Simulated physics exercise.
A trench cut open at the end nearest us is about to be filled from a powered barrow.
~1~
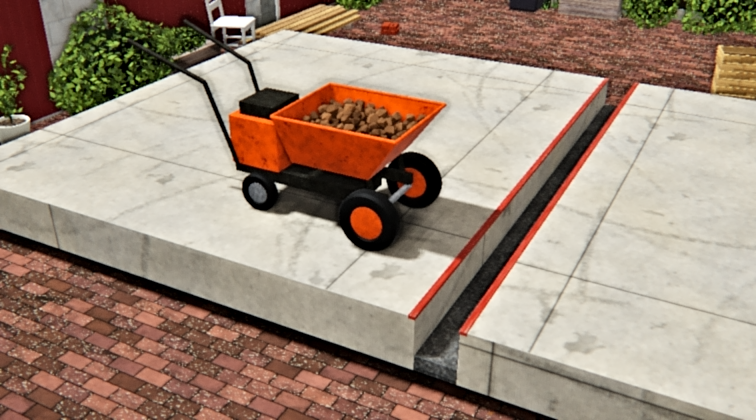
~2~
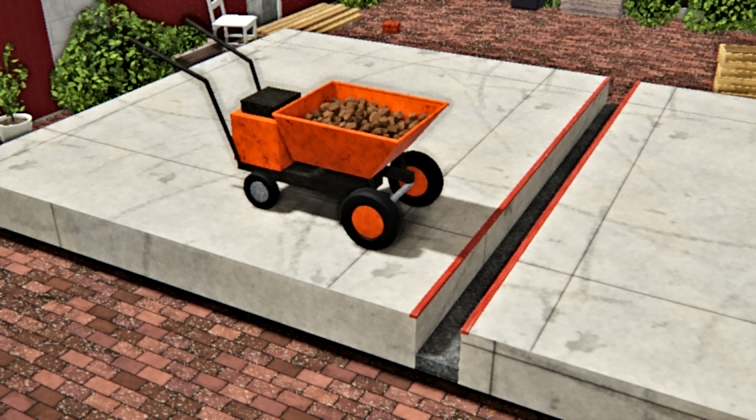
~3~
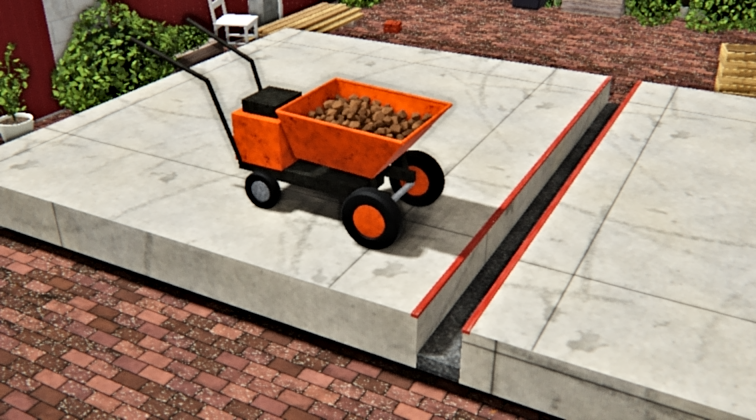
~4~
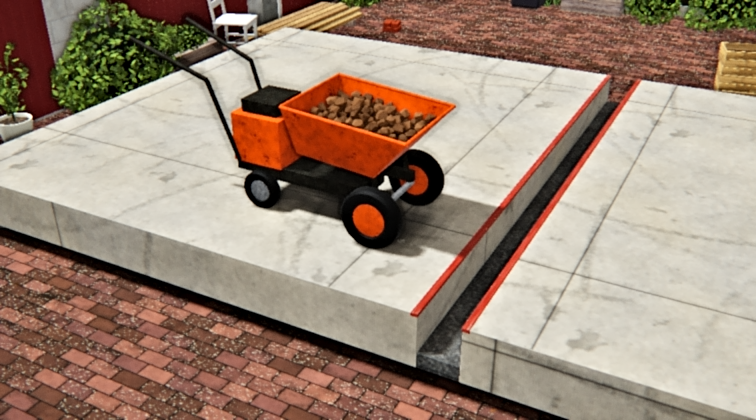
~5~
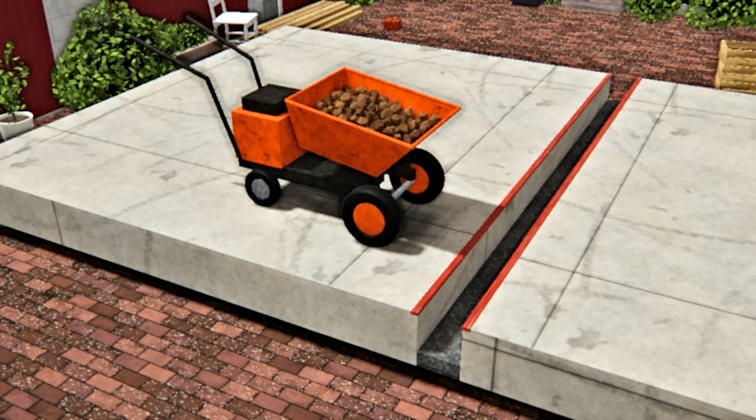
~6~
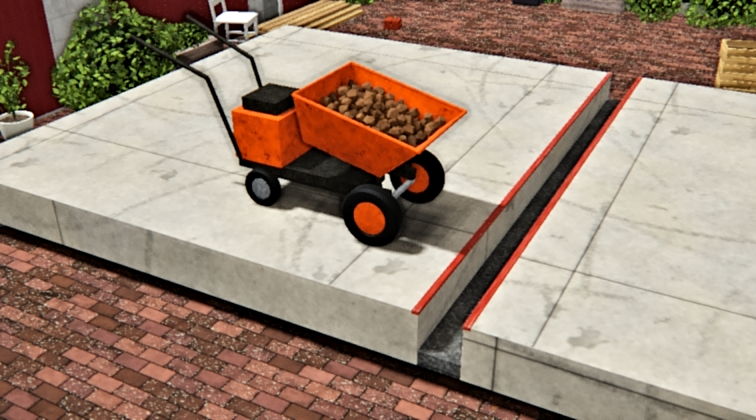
In a paved yard, an orange powered barrow loaded with brown clods stands on a pale concrete slab, left of a narrow red-edged trench; its skip starts level, then tilts slightly forward to the right while the wheels stay put.
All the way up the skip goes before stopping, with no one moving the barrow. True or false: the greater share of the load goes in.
True.
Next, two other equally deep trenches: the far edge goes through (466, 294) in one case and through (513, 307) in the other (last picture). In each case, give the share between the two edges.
Estimated share: Try 1 approx. 40 in a hundred, try 2 approx. 100 in a hundred.
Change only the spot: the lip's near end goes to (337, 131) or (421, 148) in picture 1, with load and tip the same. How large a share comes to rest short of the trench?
50 % and 0 %, in that order.
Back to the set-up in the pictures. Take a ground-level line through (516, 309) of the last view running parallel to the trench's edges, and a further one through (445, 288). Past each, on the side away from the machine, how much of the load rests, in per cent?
First some 20, then 100 per cent.
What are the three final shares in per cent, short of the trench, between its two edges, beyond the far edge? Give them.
Roughly short 0 per cent, between 70 per cent, beyond 30 per cent.
Soon, skip tipped well over; all in the skip.
A while on, skip tipped steeply; nearly all in the skip; a small part in or heaped over the trench; a stray few beyond it; a stray few falling.
Towards the end, skip tipped right over; about a quarter in the skip; about half in or heaped over the trench; about a quarter beyond it.
Finally, skip tipped right over; about two thirds in or heaped over the trench; about a quarter beyond it.
